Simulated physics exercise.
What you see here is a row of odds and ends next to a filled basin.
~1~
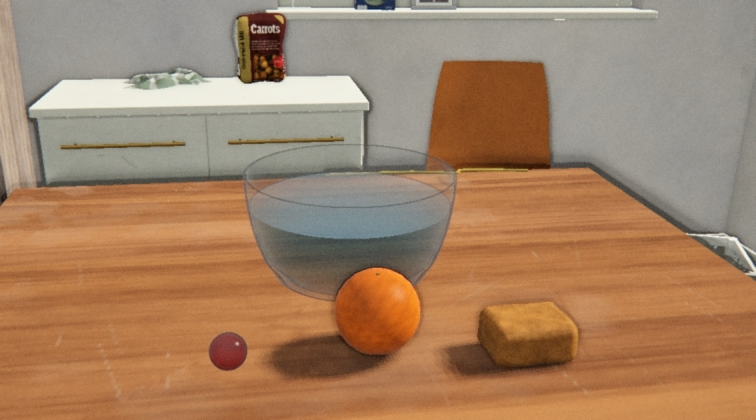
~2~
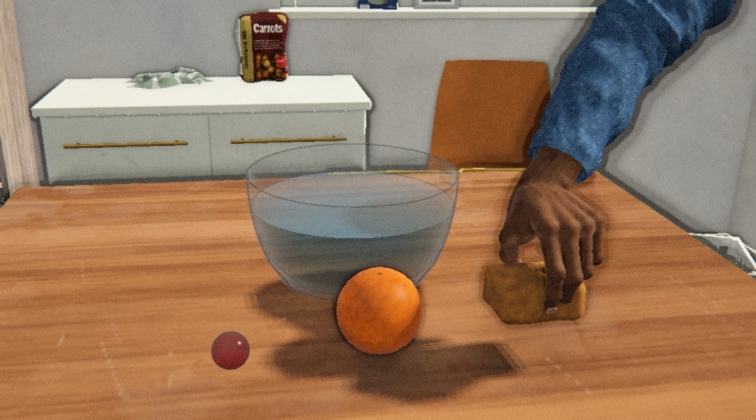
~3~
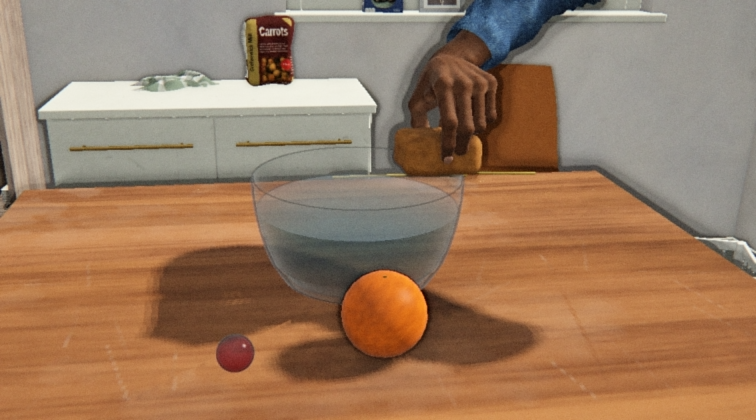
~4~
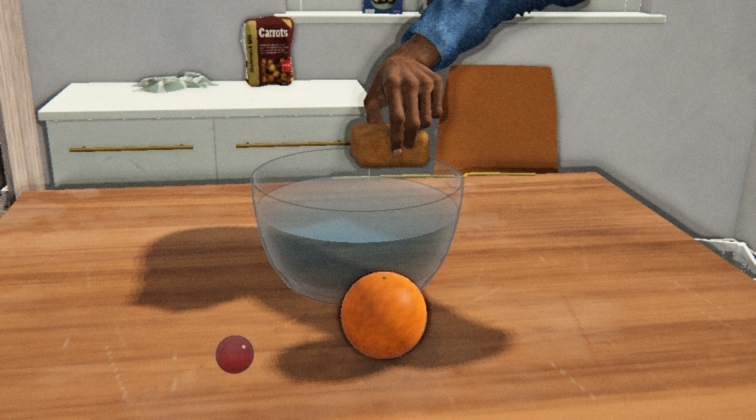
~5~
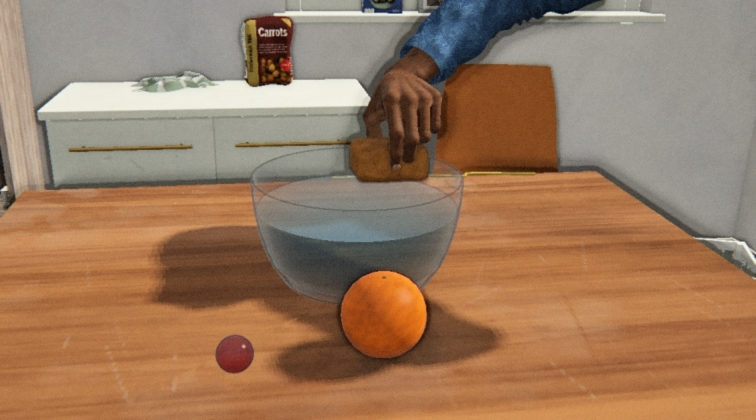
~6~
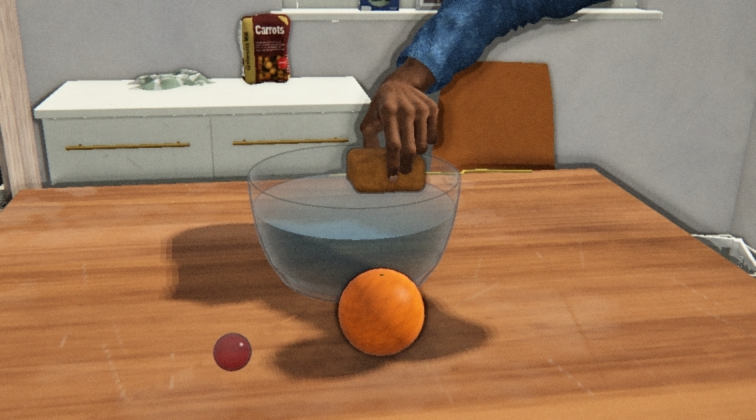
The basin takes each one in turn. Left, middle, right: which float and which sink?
Well, from the left it falls to the base, then remains up, then remains up.
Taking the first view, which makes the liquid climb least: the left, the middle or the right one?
Answer: The body at the left end.
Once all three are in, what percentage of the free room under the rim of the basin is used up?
It works out near 22 per cent.
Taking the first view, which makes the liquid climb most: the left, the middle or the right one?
That's the central body.
Next, the bread roll rides on the surface.
After that, the orange rides on the surface.
Finally, the glass marble sinks; afloat, orange and bread roll.
